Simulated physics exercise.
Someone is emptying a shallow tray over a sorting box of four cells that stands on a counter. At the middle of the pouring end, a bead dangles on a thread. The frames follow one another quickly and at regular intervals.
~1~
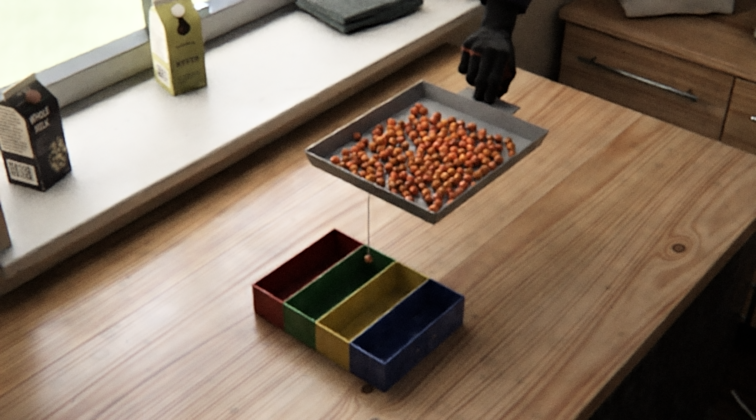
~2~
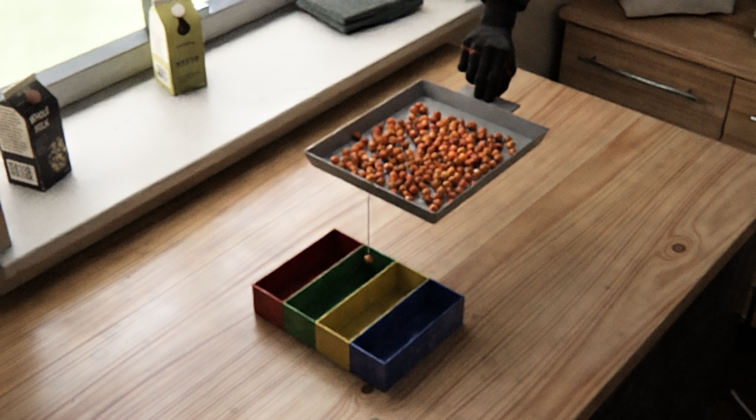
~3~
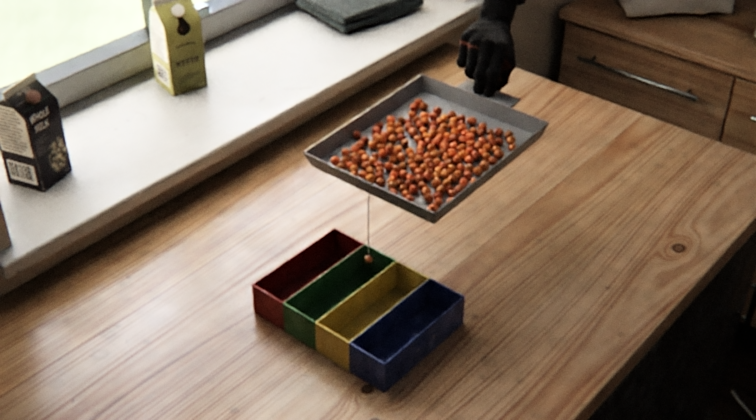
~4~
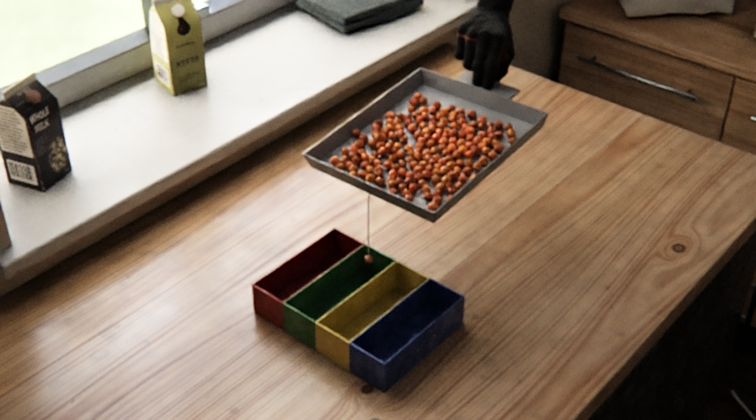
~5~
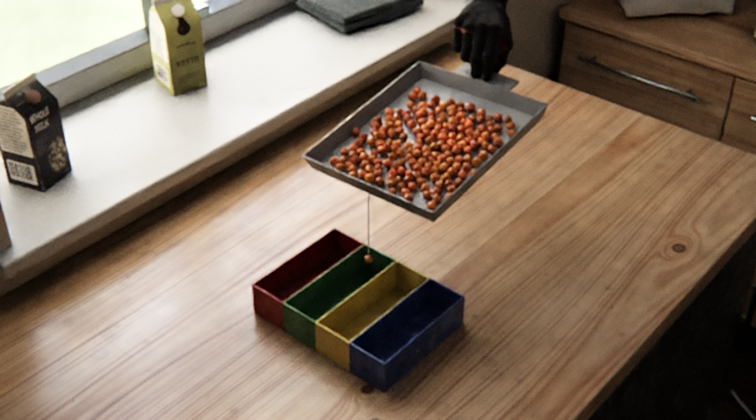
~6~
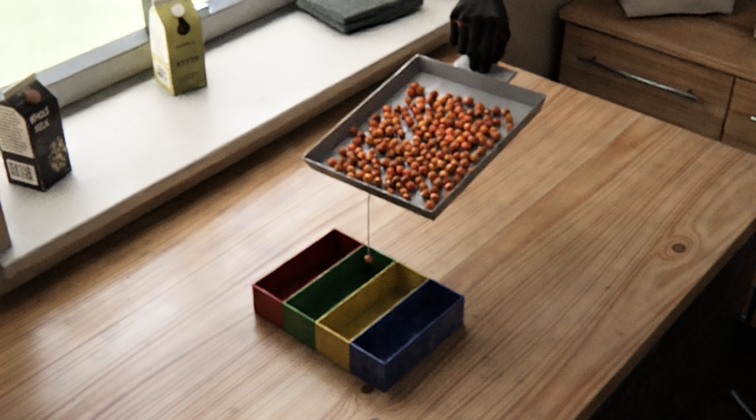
A black-gloved hand holds a shallow grey tray of small orange-brown pieces above a wooden counter, seen from above at an angle beside a bright windowsill with two cartons and a folded dark cloth. Below sit red, green, yellow and blue cells, with a bead hanging on a thread above them. The hand slowly raises the tray's far end, its near edge dipping slightly leftward, while the camera stays still.
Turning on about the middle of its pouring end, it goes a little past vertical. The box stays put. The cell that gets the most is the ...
... Red one.
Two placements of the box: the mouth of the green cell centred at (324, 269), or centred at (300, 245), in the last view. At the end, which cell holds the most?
The first try: The cell in red. The second: Green.
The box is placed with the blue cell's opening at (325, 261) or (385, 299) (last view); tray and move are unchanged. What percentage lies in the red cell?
You'd get near 0 per cent and afterwards near 40 per cent.
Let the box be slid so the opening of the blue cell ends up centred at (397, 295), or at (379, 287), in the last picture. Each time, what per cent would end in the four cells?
Roughly 90 per cent, and 100 per cent.
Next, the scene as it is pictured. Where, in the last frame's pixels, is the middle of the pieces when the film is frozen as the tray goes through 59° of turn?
(374, 143).
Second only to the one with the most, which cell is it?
The answer here is that green cell.
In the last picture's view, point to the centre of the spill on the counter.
Centre: Roughly (232, 266).
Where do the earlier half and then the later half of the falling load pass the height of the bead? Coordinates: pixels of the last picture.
First roughly (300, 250), then roughly (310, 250).
Just after the last frame, tray tipped steeply; every one on the tray.
A moment on, tray tipped right over; about a tenth on the tray; roughly a third in the red cell; roughly a quarter in the green cell; about a tenth in the yellow cell; just a few in the blue cell; roughly a third falling or outside the box.
Further on, tray tipped past a quarter turn; roughly a third in the red cell; roughly a quarter in the green cell; about a tenth in the yellow cell; just a few in the blue cell; roughly a third falling or outside the box.
When it is over, tray tipped past a quarter turn; roughly a third in the red cell; roughly a quarter in the green cell; about a tenth in the yellow cell; just a few in the blue cell; roughly a third outside the box.
